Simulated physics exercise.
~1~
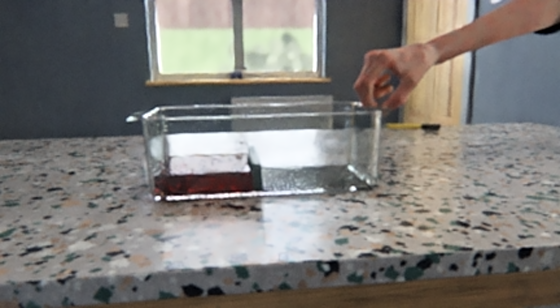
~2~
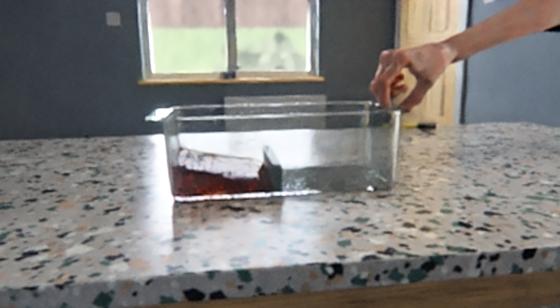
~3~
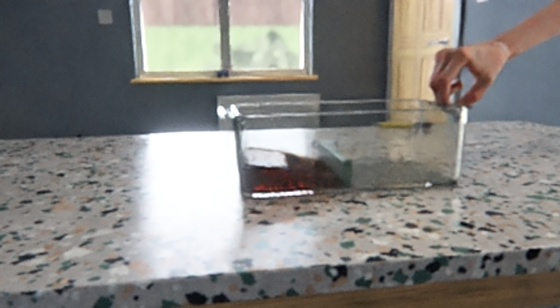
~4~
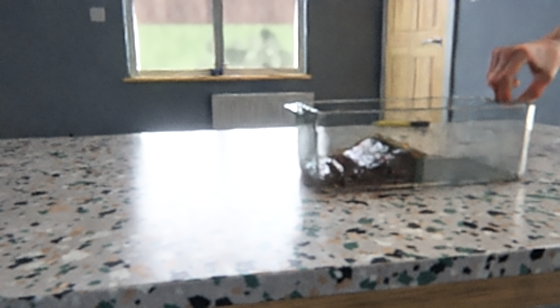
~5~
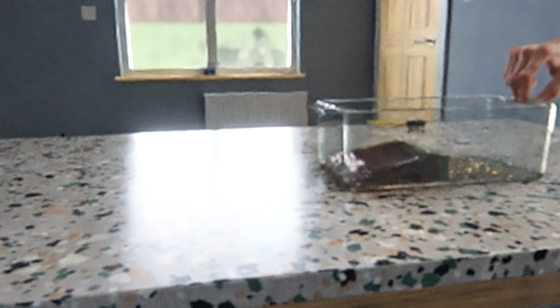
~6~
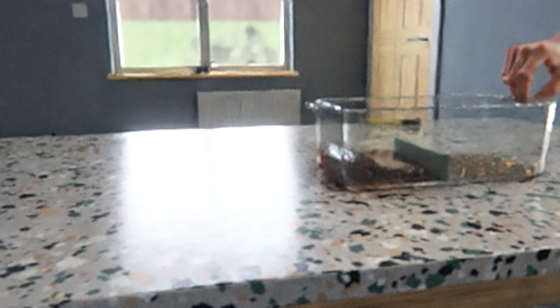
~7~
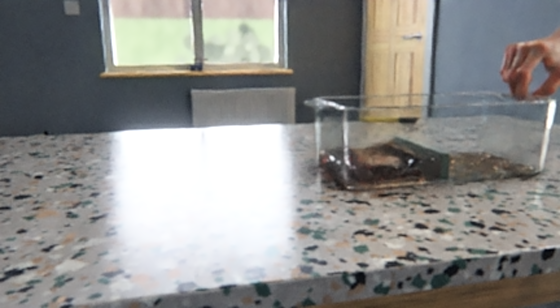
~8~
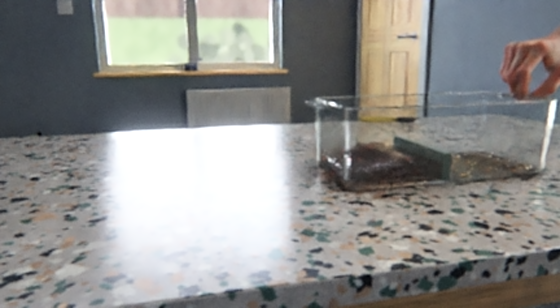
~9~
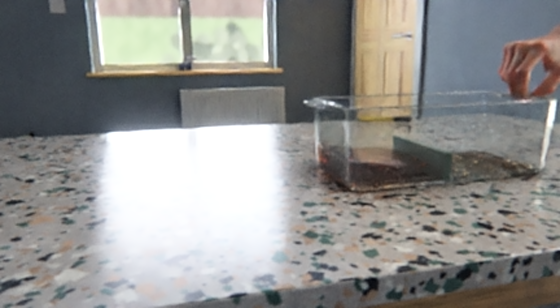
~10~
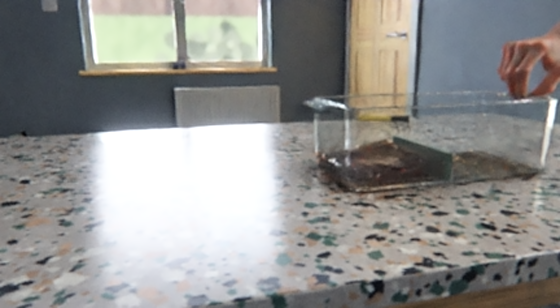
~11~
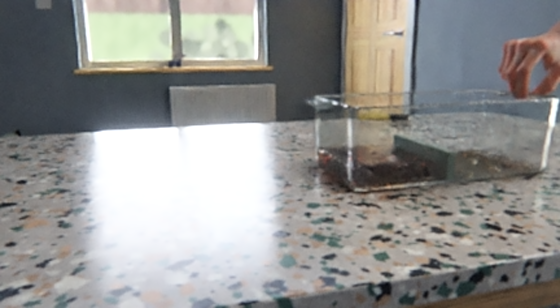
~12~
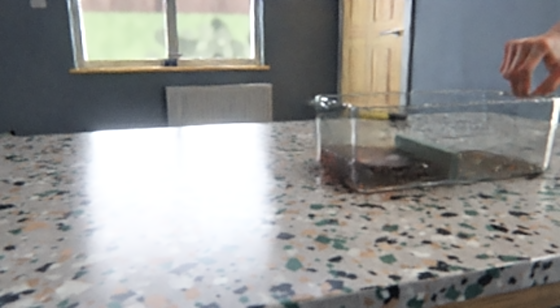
A hand at the right grips the rim of a clear, open oblong tub on a pale speckled countertop, seen from just above the surface, with a window, a radiator and a wooden door against grey walls behind. Reddish-brown tea sits left of an upright divider inside. The hand pulls the tub right in one smooth slide, and the tea tilts and churns as it goes. Some tea crosses to the right side before the tub stops. The liquid sloshes and gradually settles while the view drifts slightly, leaving most tea on the left, a little on the right and none on the counter.
